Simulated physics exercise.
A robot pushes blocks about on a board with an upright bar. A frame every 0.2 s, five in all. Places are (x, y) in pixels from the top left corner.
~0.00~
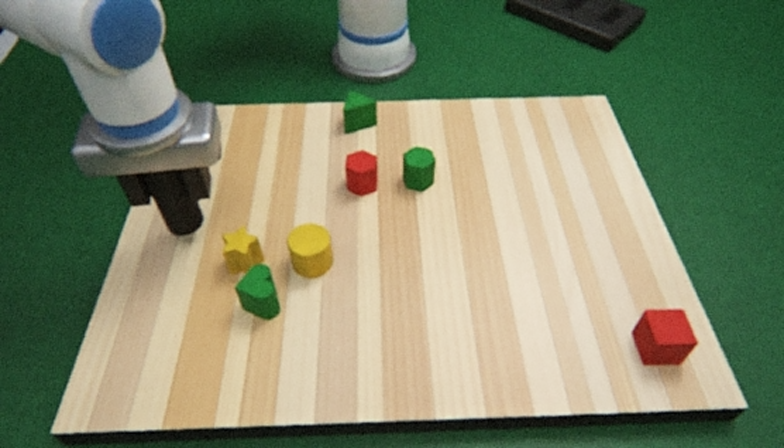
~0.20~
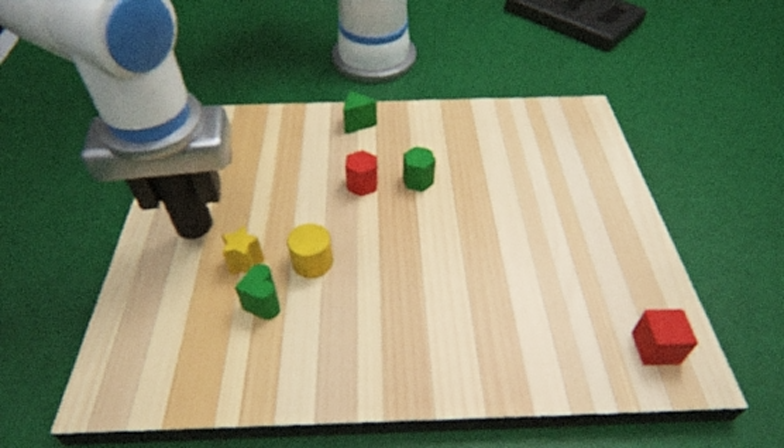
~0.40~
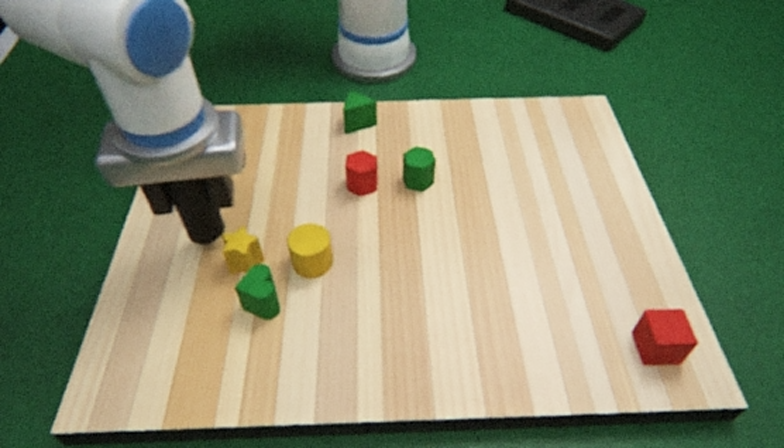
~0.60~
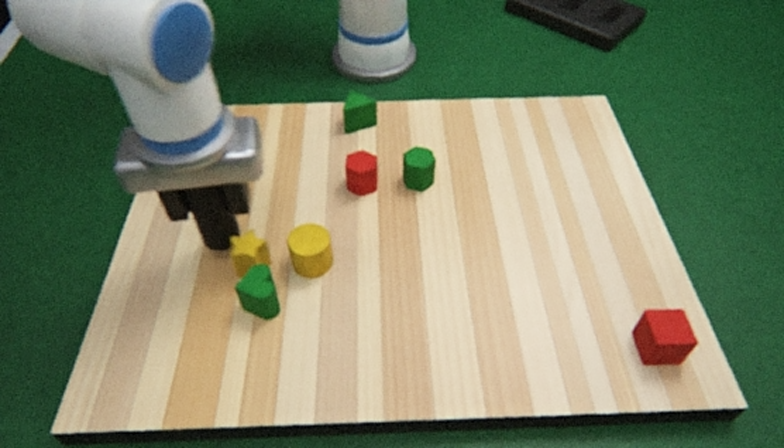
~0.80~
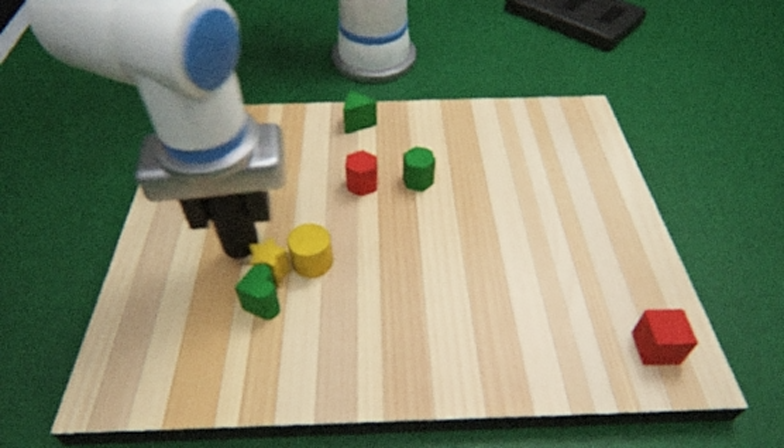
On a striped wooden board, a robot arm moves right and nudges a yellow star block toward a yellow cylinder.
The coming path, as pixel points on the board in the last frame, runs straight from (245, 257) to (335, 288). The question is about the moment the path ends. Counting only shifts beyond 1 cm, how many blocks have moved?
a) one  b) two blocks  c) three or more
I'll go with c - three or more.
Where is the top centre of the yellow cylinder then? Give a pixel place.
It sits at (354, 237).
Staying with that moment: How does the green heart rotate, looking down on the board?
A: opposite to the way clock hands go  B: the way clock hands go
I choose B.
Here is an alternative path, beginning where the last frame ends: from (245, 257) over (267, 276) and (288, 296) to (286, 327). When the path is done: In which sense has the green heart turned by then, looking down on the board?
Clockwise, from overhead.
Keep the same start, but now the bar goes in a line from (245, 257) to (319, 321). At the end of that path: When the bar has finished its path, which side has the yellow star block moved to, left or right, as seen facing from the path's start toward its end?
Off to the left side.
The first path, step by step. One third of the way, bar (271, 255); green heart (264, 292), turned 50° clockwise; yellow star block (293, 263), turned 15° anticlockwise; yellow cylinder (314, 239).
Two thirds of the way, bar (302, 266); green heart (264, 292), turned 50° clockwise; yellow star block (320, 276), turned 15° anticlockwise; yellow cylinder (336, 238).
At the end, bar (333, 276); green heart (264, 292), turned 50° clockwise; yellow star block (347, 291); yellow cylinder (354, 237).
